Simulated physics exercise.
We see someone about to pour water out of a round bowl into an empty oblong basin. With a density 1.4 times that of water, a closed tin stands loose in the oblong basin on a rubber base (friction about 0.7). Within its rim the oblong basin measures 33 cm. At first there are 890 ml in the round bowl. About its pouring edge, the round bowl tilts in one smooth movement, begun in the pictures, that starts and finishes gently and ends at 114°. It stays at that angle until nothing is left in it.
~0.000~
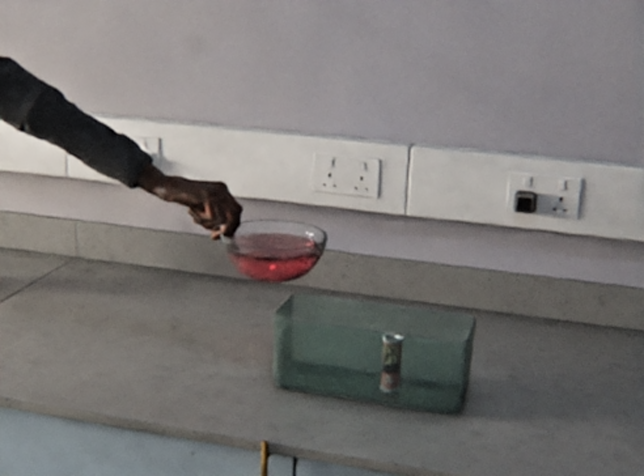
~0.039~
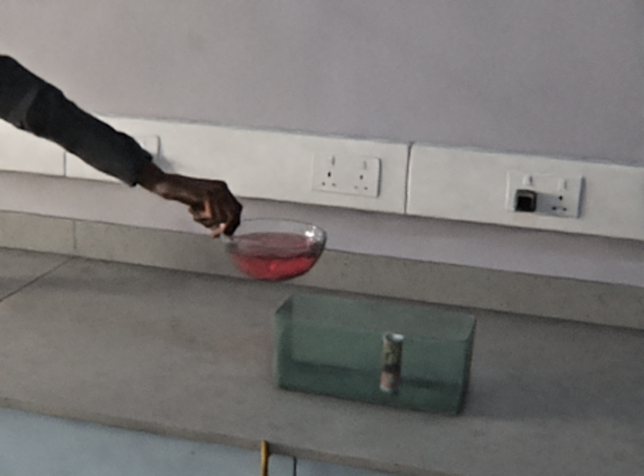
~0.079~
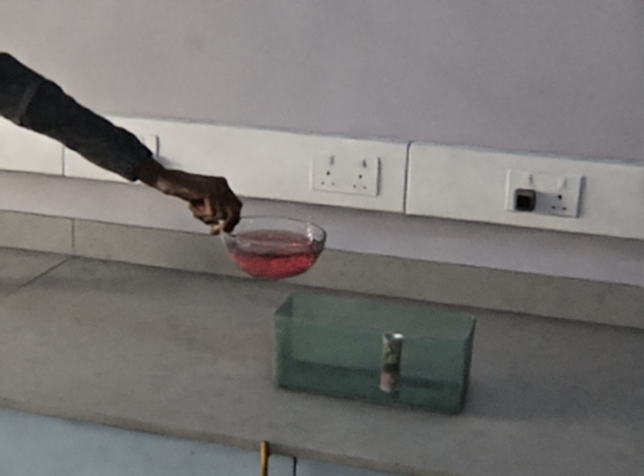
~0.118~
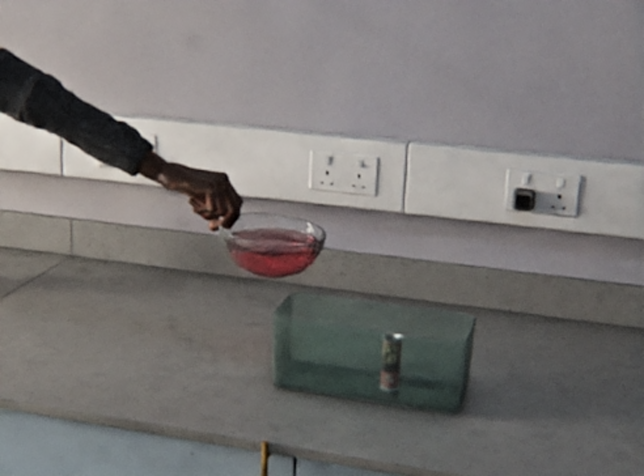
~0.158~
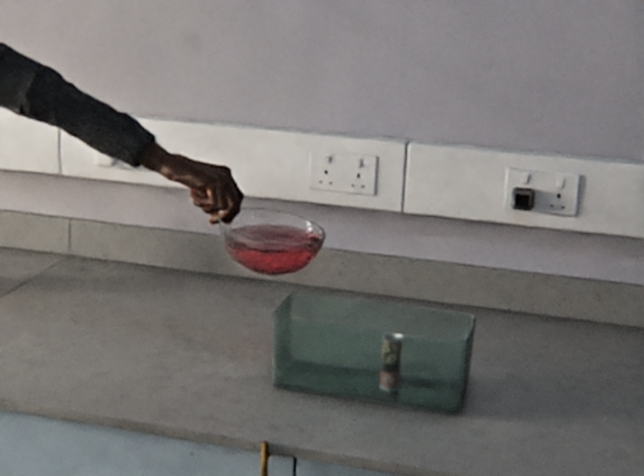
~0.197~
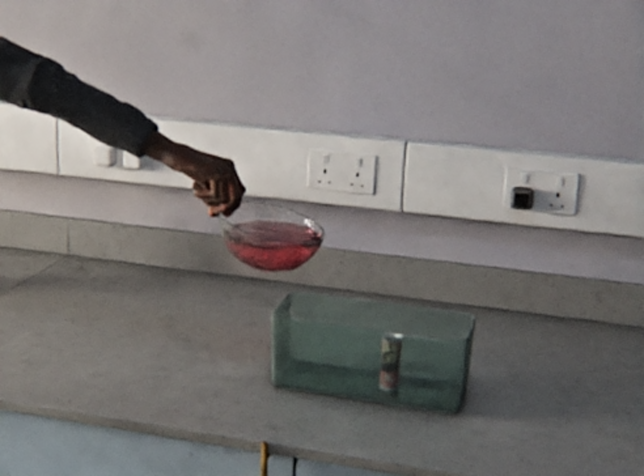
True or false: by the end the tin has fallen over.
False.
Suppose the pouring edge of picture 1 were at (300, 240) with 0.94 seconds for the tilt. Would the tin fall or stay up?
Then the tin comes down.
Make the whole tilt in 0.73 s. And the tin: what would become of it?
Then the tin does not tip.
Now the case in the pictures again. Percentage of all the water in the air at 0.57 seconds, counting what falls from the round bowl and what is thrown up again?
Around 48 in a hundred.
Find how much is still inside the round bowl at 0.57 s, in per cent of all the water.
Roughly 44 percent.
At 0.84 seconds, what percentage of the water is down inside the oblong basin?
Some 90 percent.
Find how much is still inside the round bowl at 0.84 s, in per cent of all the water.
Remaining share: Approx. 0 %.
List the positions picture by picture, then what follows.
In the first picture, tilt 0°; pouring edge (325, 241); surface from (229, 239) to (322, 250); the oblong basin's rim runs from (283, 306) to (471, 331); the tin's top is at (393, 341).
In the second picture, tilt 0°; pouring edge (325, 241); surface from (229, 238) to (322, 249).
In the third picture, tilt 2°; pouring edge (324, 240); surface from (228, 236) to (321, 248).
In the fourth picture, tilt 4°; pouring edge (324, 240); surface from (228, 234) to (321, 246).
In the fifth picture, tilt 8°; pouring edge (323, 240); surface from (228, 230) to (321, 243).
In the sixth picture, tilt 12°; pouring edge (322, 240); surface from (228, 226) to (321, 240).
After 0.57 s the tilt is 76° and 44 per cent is still to pour; the tin stands where it began.
After 0.84 s the tilt is 111° and 0 per cent is still to pour; the tin stands where it began.
After 1.13 s the tilt is 114° and 0 per cent is still to pour; the tin stands where it began.
After 1.44 s the tilt is 114° and 0 per cent is still to pour; the tin stands where it began.
In the end the tin stands where it began.
